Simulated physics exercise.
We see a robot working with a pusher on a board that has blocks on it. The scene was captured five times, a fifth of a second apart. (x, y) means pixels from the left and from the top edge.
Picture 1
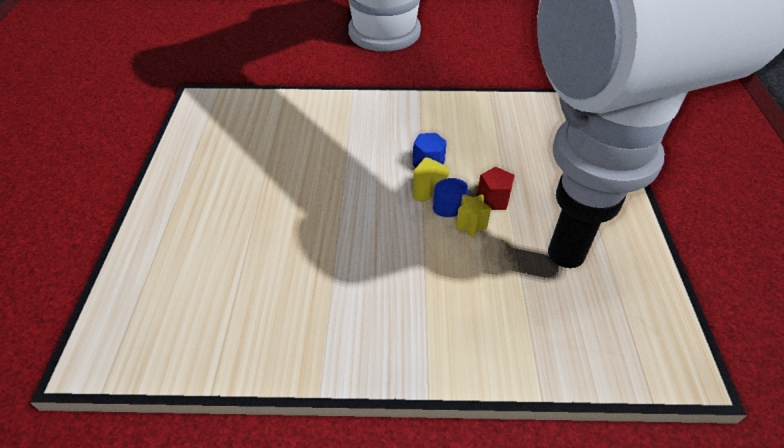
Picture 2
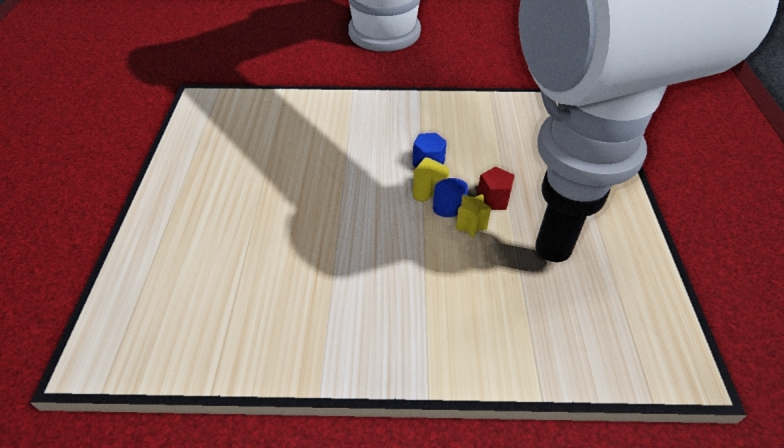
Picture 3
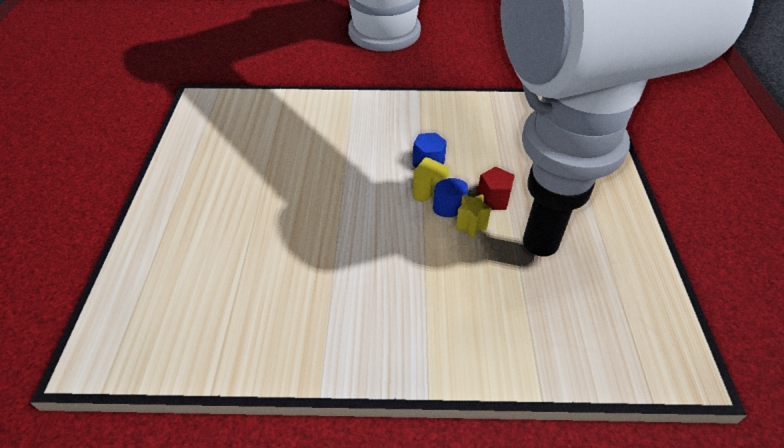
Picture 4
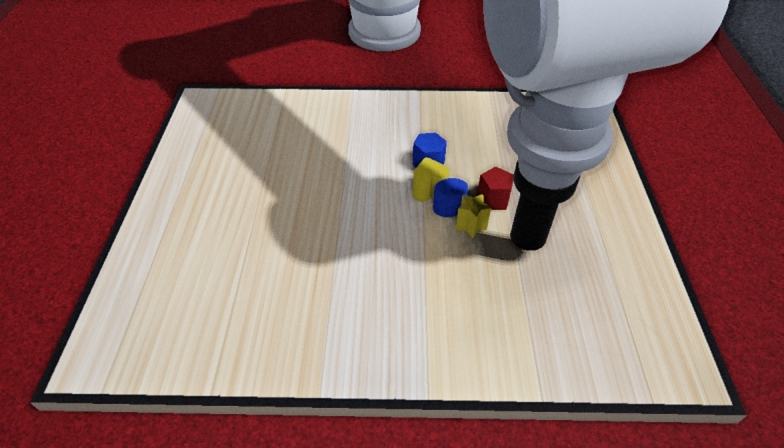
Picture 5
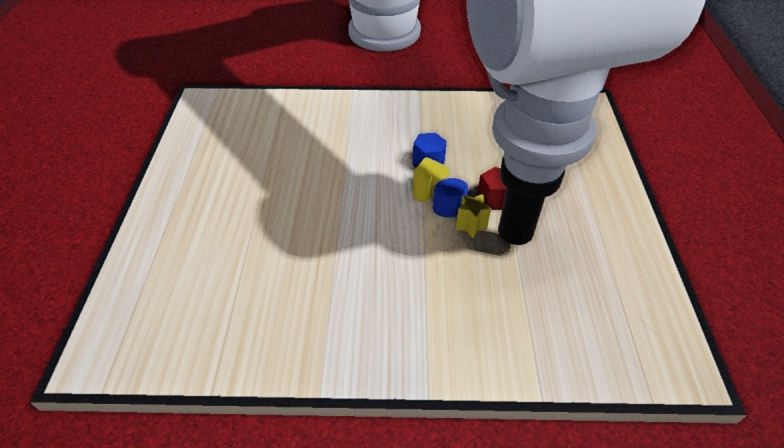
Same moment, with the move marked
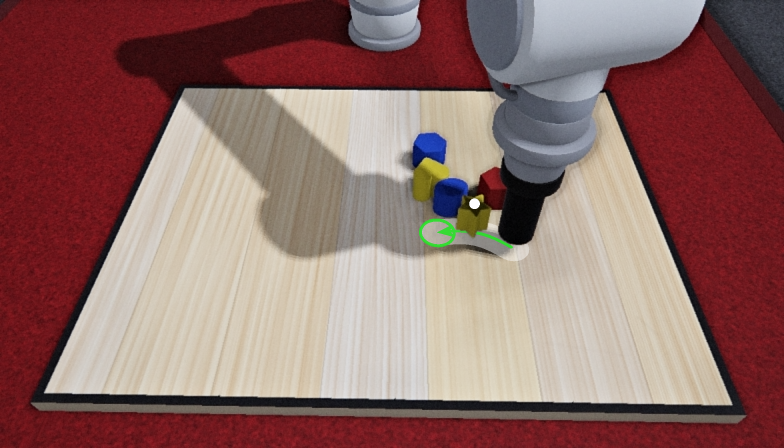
Robot arm with a black pusher moving slowly left across a wooden board beside blue, yellow and red blocks that stay still.
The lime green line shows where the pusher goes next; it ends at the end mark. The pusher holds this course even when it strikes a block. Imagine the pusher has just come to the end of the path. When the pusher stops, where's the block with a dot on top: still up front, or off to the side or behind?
The block with a dot on top won't stay at the front of the pusher.
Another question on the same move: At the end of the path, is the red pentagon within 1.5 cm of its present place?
In short: Yes.
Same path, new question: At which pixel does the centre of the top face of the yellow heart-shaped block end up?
The point I'd pick in the picture is (419, 159).
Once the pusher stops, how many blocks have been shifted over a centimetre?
Shifted over 1 cm: Three or more.
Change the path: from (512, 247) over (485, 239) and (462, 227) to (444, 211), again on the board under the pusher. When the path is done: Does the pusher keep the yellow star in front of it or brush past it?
At the end of the path, the pusher is still pushing the yellow star ahead of it.
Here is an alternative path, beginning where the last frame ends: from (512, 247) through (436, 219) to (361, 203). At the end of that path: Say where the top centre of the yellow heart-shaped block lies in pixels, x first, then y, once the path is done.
Located at (396, 138).
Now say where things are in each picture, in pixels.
In the first picture, pusher's lower end at (566, 254); yellow heart-shaped block at (431, 170); blue oval at (452, 186); yellow star at (475, 204); red pentagon at (498, 178).
In the second picture, pusher at (553, 249); blocks still.
In the third picture, pusher at (541, 243); blocks still.
In the fourth picture, pusher at (528, 237); blocks still.
In the fifth picture, pusher at (516, 232); yellow heart-shaped block at (431, 170); blue oval at (452, 186); yellow star at (475, 204); red pentagon at (498, 178).
Drawn move, from (512, 247) via (488, 236) and (463, 231), ending at (437, 233); the dot is on the yellow star.
What follows on the original path. Halfway along, pusher at (478, 217); yellow heart-shaped block at (428, 166), turned 15° anticlockwise; blue oval at (443, 181), turned 20° clockwise; yellow star at (454, 198), turned 15° anticlockwise.
At the end, pusher at (439, 217); yellow heart-shaped block at (419, 159); blue oval at (430, 175), turned 25° clockwise; yellow star at (426, 192), turned 10° clockwise; red pentagon still.
